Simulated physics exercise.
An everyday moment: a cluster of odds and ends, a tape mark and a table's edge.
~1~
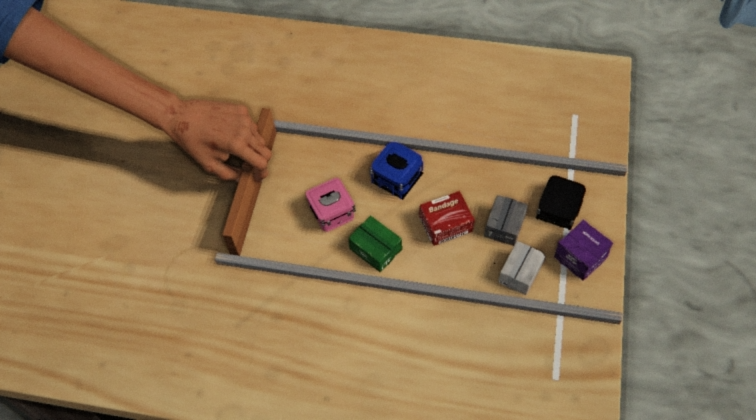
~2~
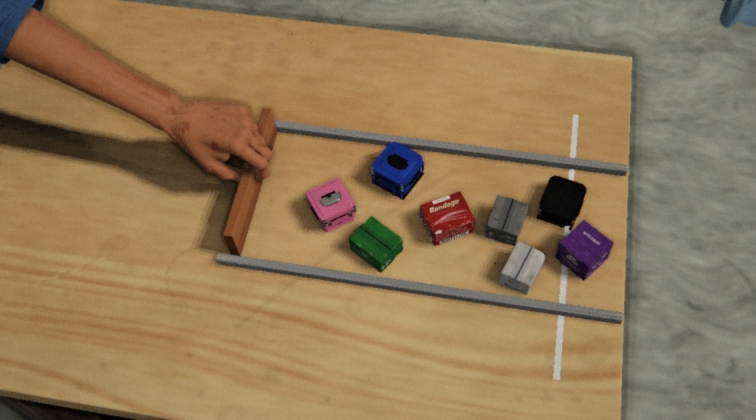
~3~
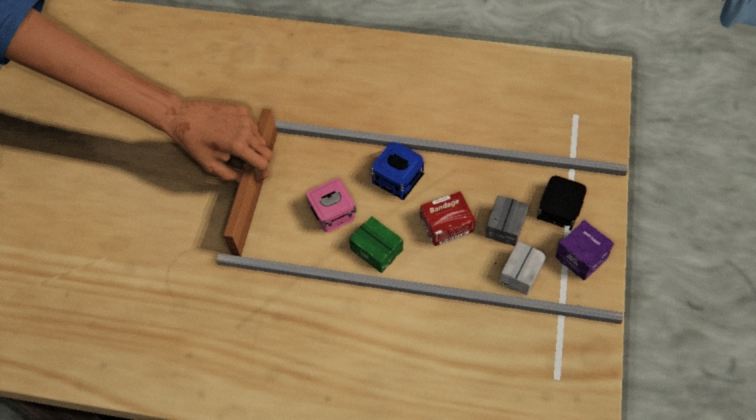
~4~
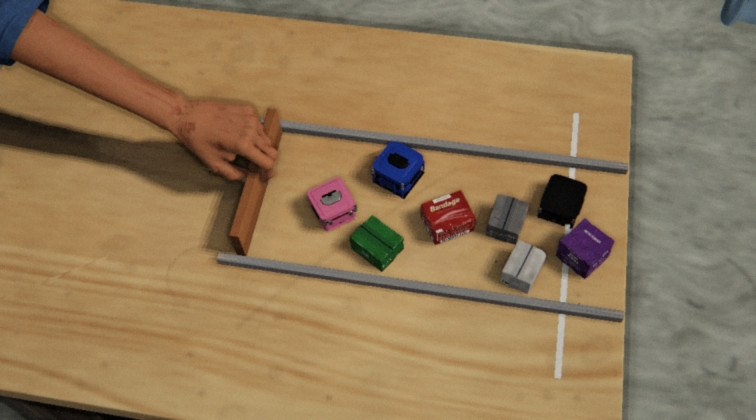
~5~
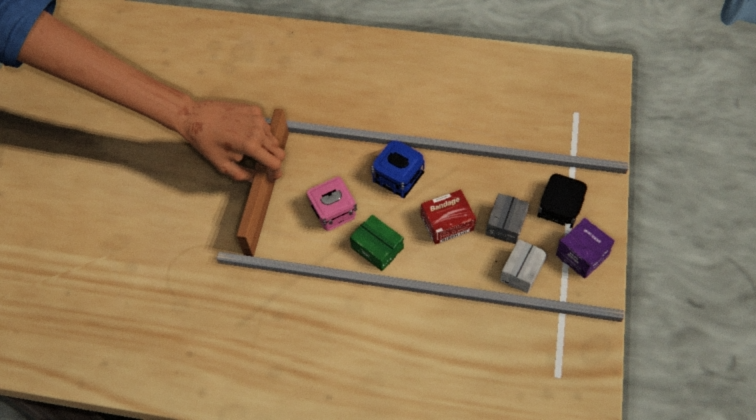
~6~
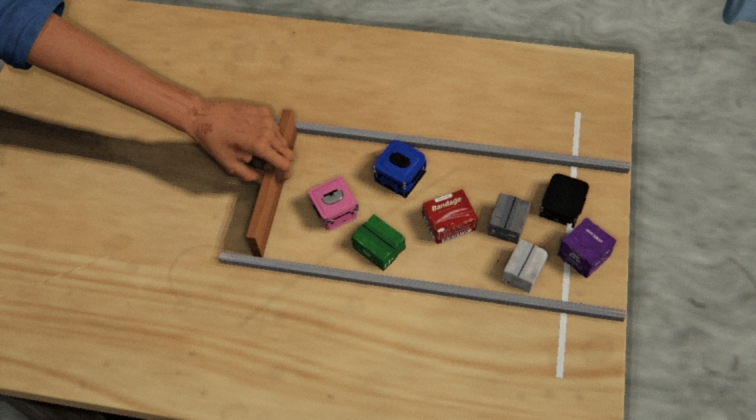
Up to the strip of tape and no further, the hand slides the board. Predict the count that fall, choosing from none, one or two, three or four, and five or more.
The count that fall is three or four.
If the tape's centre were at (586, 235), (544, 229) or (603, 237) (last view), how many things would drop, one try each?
It would be 5, then 2, then 5.
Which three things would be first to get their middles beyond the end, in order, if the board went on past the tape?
In order: The purple box, then the grey box, then the black case.
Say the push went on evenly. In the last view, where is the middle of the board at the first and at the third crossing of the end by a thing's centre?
It sits around (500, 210) and after that around (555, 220).
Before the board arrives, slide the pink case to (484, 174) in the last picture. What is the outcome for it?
Pink case: Gone.
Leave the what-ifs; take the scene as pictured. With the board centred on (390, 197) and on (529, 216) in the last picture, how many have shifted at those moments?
In order, the tallies are 4 and 8.
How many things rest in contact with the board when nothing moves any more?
Count: 3.
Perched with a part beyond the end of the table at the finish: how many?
1 is the number.
A little later, none off yet; purple box at rest near (587, 248); black case at rest near (564, 200); white box at rest near (525, 266).
Next, none off yet; purple box shifted about its own width near (611, 258); black case shifted about its own width near (599, 197); white box shifted a little near (543, 275).
When it is over, the number that fall off is three or four; down, red box, grey box, black case and purple box.
